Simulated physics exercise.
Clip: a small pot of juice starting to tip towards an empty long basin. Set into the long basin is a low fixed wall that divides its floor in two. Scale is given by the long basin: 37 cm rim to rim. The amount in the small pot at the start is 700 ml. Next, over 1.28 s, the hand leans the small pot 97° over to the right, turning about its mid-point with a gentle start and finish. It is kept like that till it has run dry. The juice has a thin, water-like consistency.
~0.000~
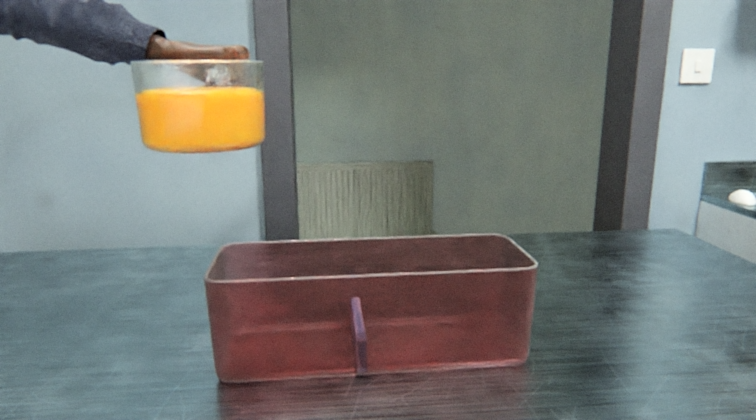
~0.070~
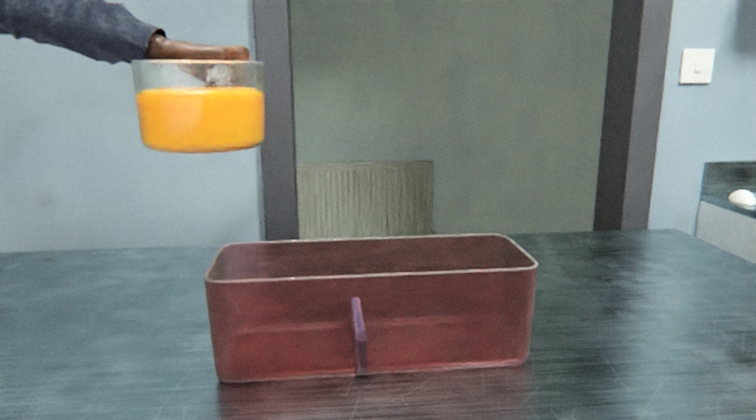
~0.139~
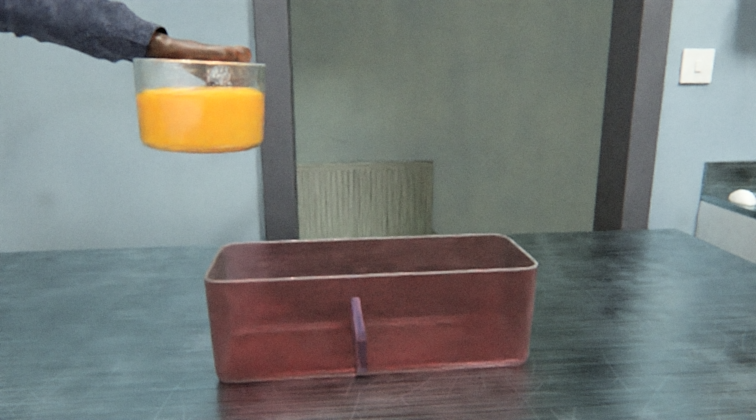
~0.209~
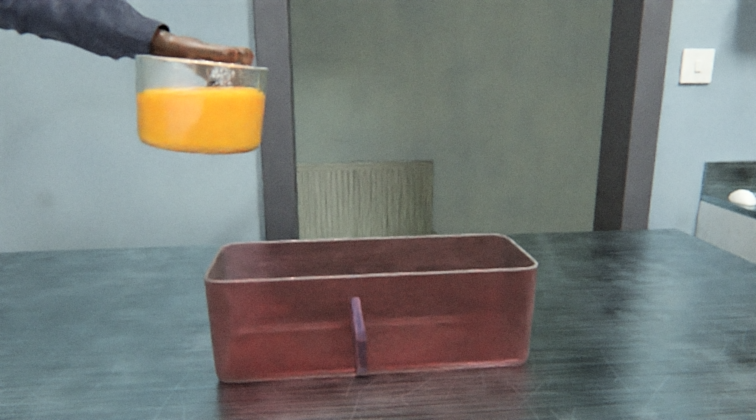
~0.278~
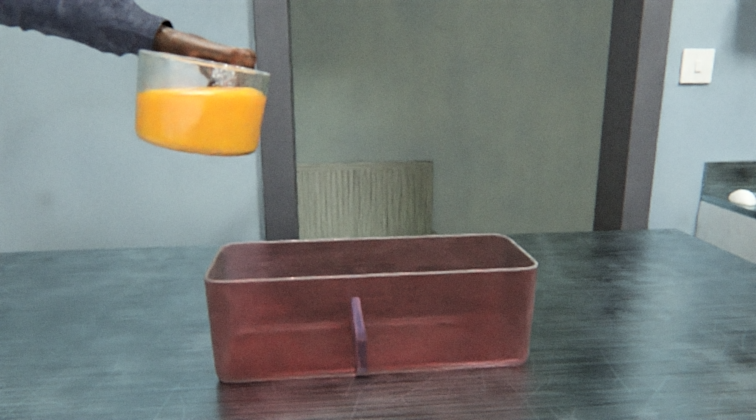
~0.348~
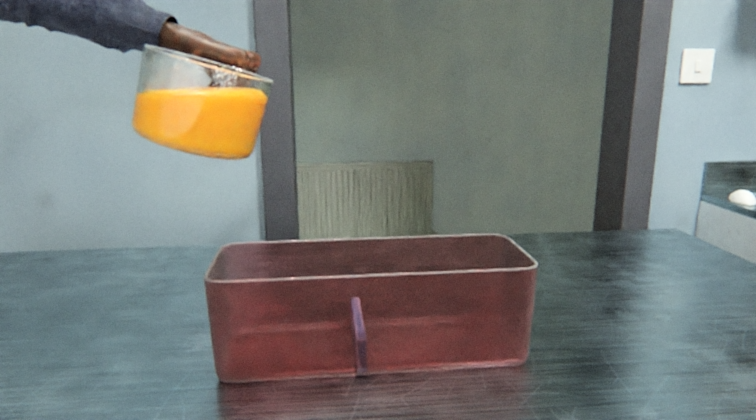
Glass pot of orange juice gradually leaning to the right in a person's hand above a long, reddish, divided basin.
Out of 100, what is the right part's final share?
About 30 out of 100.
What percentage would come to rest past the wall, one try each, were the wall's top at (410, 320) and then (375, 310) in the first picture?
10 then 5 %.
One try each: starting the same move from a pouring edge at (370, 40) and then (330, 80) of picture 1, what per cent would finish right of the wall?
Respectively about 95 and 95 percent.
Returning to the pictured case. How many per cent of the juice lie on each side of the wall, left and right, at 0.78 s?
Left about 3, right about 0.
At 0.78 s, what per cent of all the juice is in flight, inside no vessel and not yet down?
Around 22 in a hundred.
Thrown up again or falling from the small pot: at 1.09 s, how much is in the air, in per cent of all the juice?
Near 20 in a hundred.
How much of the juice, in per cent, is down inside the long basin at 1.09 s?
I'd put it at roughly 58 per cent.
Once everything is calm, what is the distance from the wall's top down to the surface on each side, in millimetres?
Near 16 mm for the left and near 32 mm for the right.
By 0.78 s the tilt is 65° and 75 per cent is still to pour, 3 is left of the wall and 0 right of it.
By 1.09 s the tilt is 92° and 23 per cent is still to pour, 32 is left of the wall and 25 right of it.
By 1.42 s the tilt is 97° and 4 per cent is still to pour, 63 is left of the wall and 28 right of it.
By 1.78 s the tilt is 97° and 1 per cent is still to pour, 68 is left of the wall and 30 right of it.
At rest 69 per cent lies left of the wall, 30 right of it and 2 outside.
